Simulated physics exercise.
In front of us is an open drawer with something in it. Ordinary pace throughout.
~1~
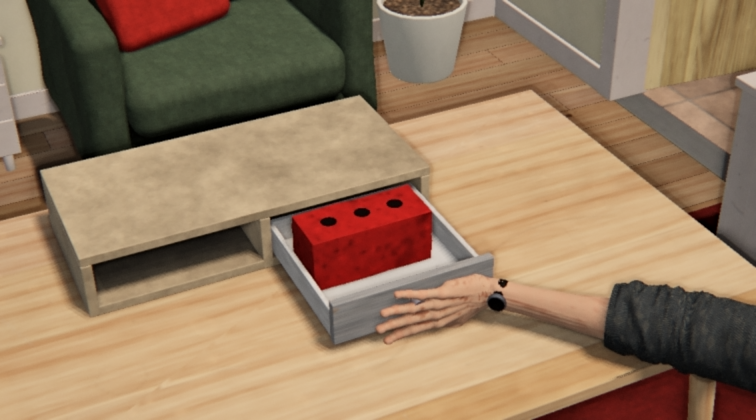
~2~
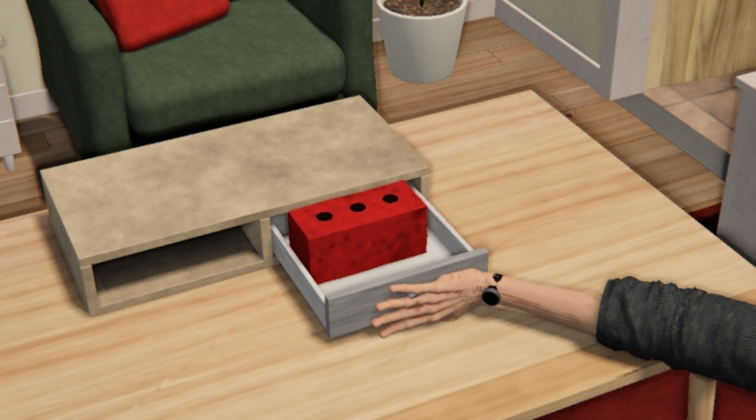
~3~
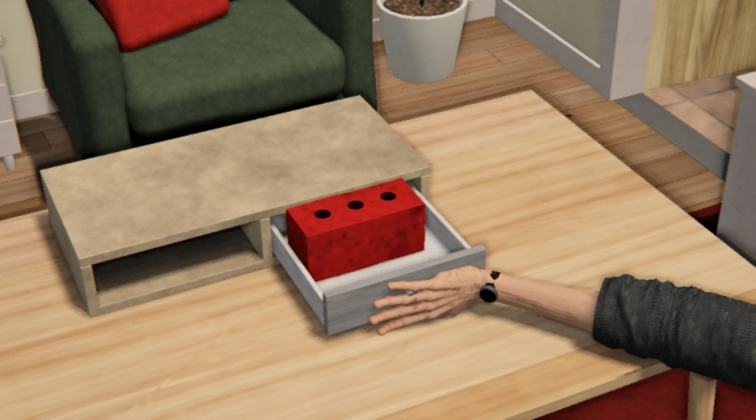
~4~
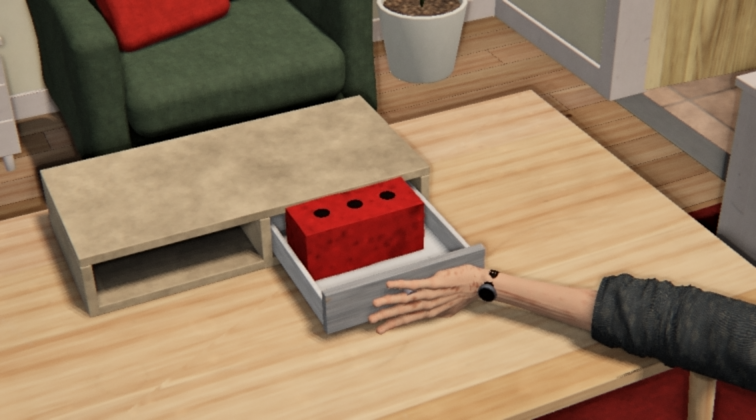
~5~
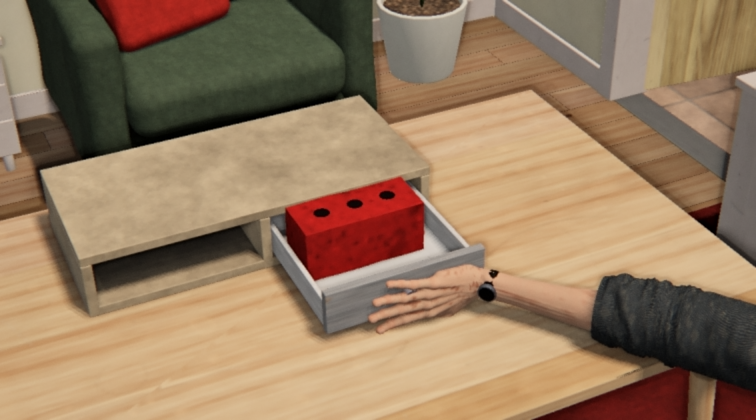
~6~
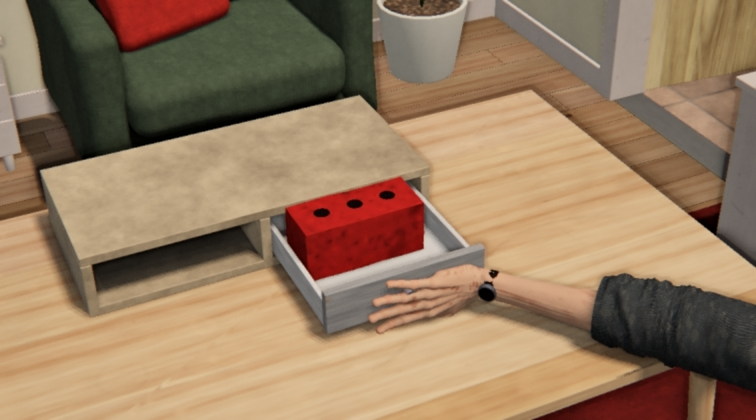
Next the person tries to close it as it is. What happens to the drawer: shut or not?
I expect the drawer gets stuck partway.
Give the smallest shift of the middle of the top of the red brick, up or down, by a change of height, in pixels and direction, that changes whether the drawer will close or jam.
16 pixels down.
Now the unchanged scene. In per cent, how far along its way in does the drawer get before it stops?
Around 40 %.
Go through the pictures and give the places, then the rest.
The first frame shows drawer (378, 254) wide open; red brick (362, 237).
The second frame shows drawer (374, 249) wide open; chest (237, 197).
The third frame shows drawer (372, 247) wide open; red brick (357, 230).
The fourth frame shows drawer (371, 246) wide open; chest (237, 197).
The fifth frame shows drawer (371, 245) wide open; red brick (356, 229).
The sixth frame shows drawer (371, 245) wide open; chest (237, 197).
Then, 1.36 s past the last view, drawer starting in.
Finally, the drawer stays ajar.
